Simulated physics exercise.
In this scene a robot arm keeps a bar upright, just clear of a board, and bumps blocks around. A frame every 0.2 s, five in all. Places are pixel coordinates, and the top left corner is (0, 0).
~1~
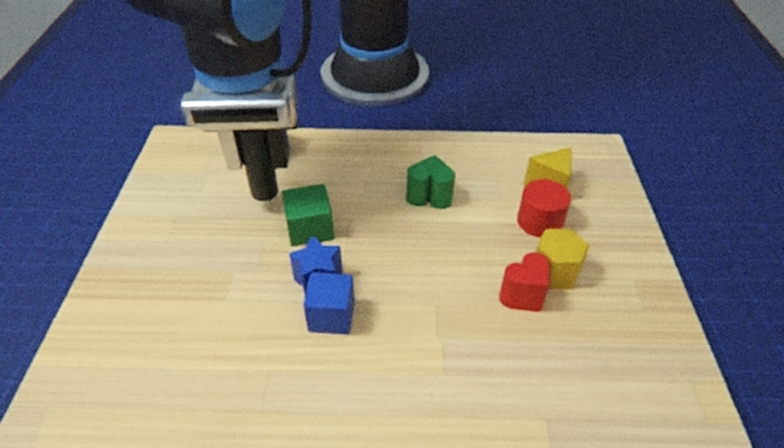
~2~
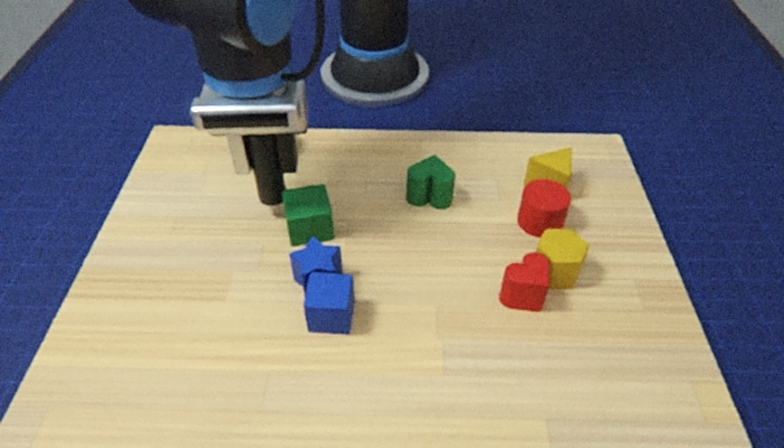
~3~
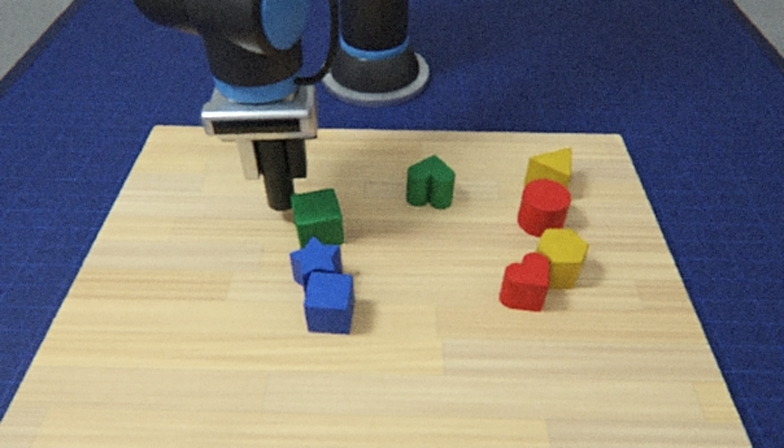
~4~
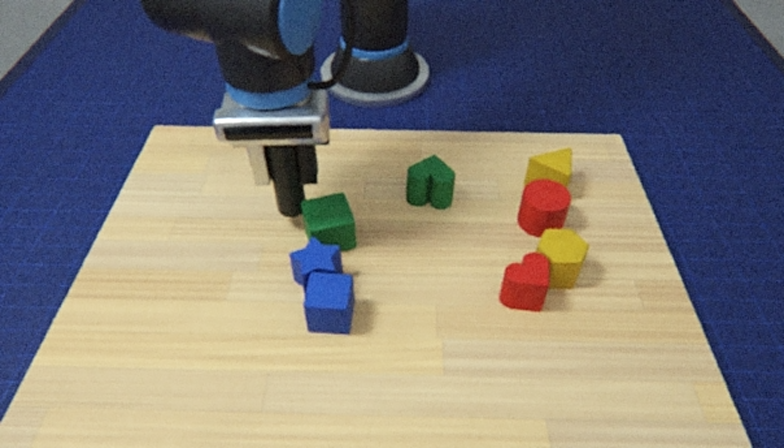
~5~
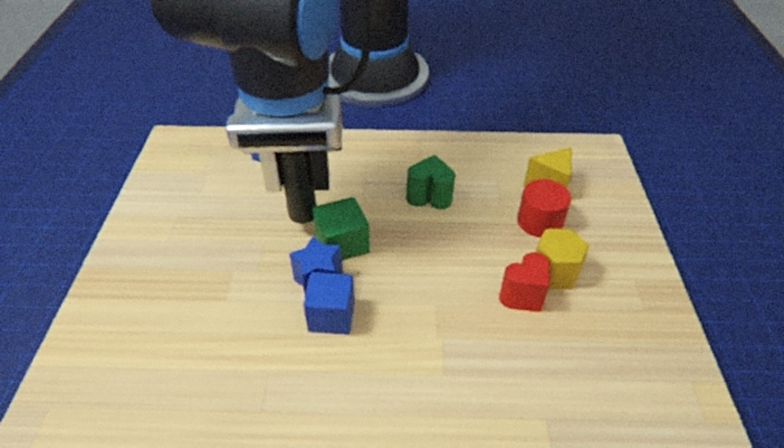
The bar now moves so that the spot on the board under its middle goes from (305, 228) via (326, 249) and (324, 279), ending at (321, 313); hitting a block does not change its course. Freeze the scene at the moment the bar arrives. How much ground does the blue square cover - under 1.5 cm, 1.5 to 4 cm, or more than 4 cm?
Verdict: From 1.5 to 4 cm.
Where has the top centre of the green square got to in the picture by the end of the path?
The answer is (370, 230).
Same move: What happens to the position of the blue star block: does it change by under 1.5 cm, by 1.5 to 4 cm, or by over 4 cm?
More than 4 cm.
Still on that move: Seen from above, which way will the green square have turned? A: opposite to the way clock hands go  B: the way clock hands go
Letter A.
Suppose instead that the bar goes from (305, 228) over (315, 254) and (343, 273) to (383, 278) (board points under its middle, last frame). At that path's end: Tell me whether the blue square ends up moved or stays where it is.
By then it is displaced.
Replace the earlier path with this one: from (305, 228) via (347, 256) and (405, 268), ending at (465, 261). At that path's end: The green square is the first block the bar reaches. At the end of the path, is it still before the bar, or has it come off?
At that point it is up front.
On the path given first. One third of the way, bar at (325, 235); green square at (368, 227), turned 25° anticlockwise.
Two thirds of the way, bar at (322, 266); blue star block at (303, 276); blue square at (328, 309), turned 25° anticlockwise; green square at (370, 230), turned 40° anticlockwise.
At the end, bar at (319, 299); blue star block at (284, 302), turned 35° clockwise; blue square at (327, 322), turned 50° anticlockwise; green square at (370, 230), turned 40° anticlockwise.
